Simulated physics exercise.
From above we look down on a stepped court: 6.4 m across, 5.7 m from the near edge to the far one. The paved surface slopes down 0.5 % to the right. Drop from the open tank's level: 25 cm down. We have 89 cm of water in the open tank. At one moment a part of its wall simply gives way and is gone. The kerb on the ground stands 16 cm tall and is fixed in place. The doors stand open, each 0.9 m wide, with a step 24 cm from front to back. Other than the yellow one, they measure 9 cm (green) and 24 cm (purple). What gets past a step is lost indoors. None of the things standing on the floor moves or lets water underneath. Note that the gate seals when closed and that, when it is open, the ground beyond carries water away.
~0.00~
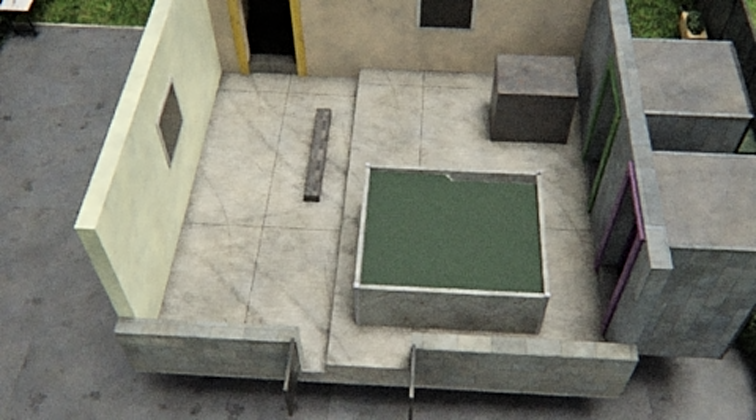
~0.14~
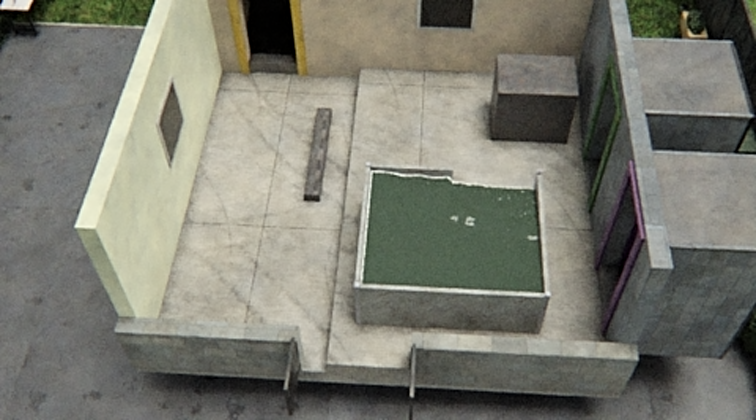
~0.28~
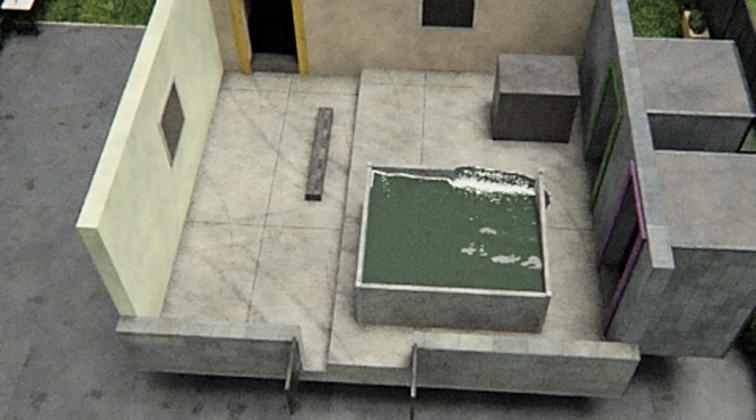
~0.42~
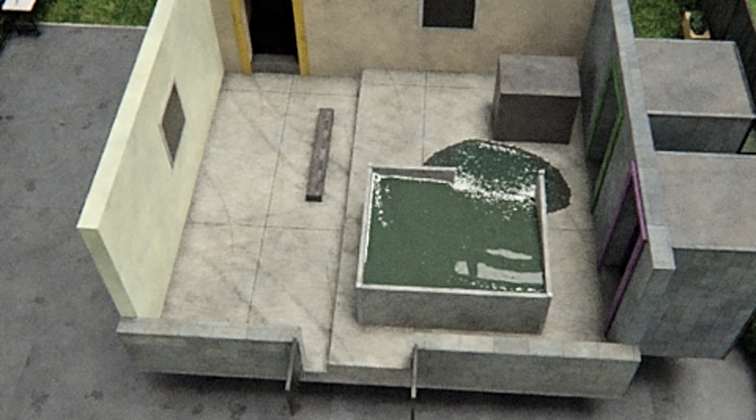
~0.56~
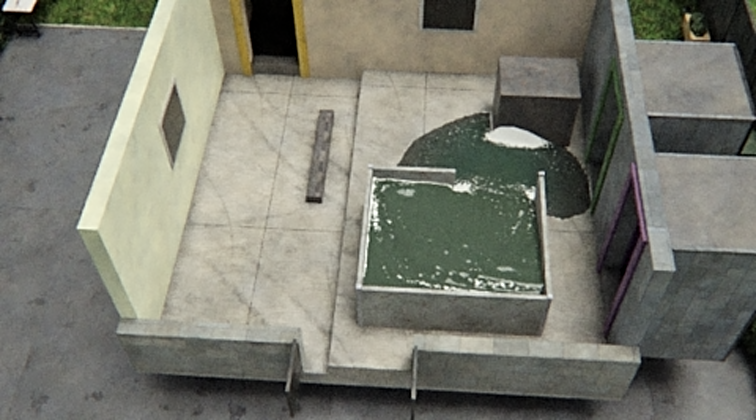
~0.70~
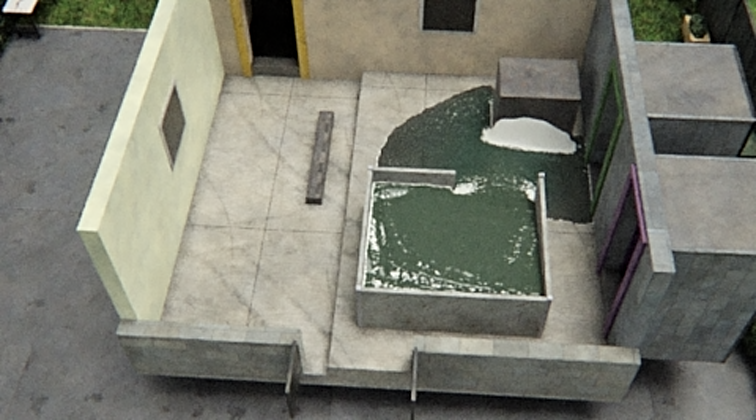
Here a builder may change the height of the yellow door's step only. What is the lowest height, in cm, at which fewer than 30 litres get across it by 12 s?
17 cm.
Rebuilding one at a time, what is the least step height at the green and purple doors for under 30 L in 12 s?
About 35 cm at green and about 10.0 cm at purple.
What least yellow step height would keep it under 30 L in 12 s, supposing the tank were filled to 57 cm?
I'd go with near 9.0 cm then.
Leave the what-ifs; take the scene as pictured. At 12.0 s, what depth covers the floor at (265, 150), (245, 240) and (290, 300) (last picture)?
The depths come to about 12, 15 and 17 cm.
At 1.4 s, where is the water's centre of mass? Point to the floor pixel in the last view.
Centre of mass: About (469, 228) px.
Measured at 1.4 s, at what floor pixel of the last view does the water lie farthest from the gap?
Close to pixel (352, 84).
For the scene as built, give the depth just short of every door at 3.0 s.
Yellow 14, green 27, purple 4 cm.
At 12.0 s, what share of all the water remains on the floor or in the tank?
Something like 80 per cent of it remains.
After 1.4 s water covers 30 % of the floor, deepest (68 cm) near (581, 151); it has not reached the yellow door.
After 3.0 s water covers 50 % of the floor, deepest (42 cm) near (574, 83); 14 cm at the yellow door, 0 litres in over its 25 cm step.
After 12.0 s water covers 95 % of the floor, deepest (20 cm) near (325, 208); 15 cm at the yellow door, 7 litres in over its 25 cm step.
At the yellow door as built, the water arrived by 2.0 s and peaked near 25 cm at 4.6 s.
Run again over the same 12 s with other heights there, 44 litres in over 15 cm, 17 litres over 20.5 cm. The limit of 30 litres is kept from about 17 cm up.
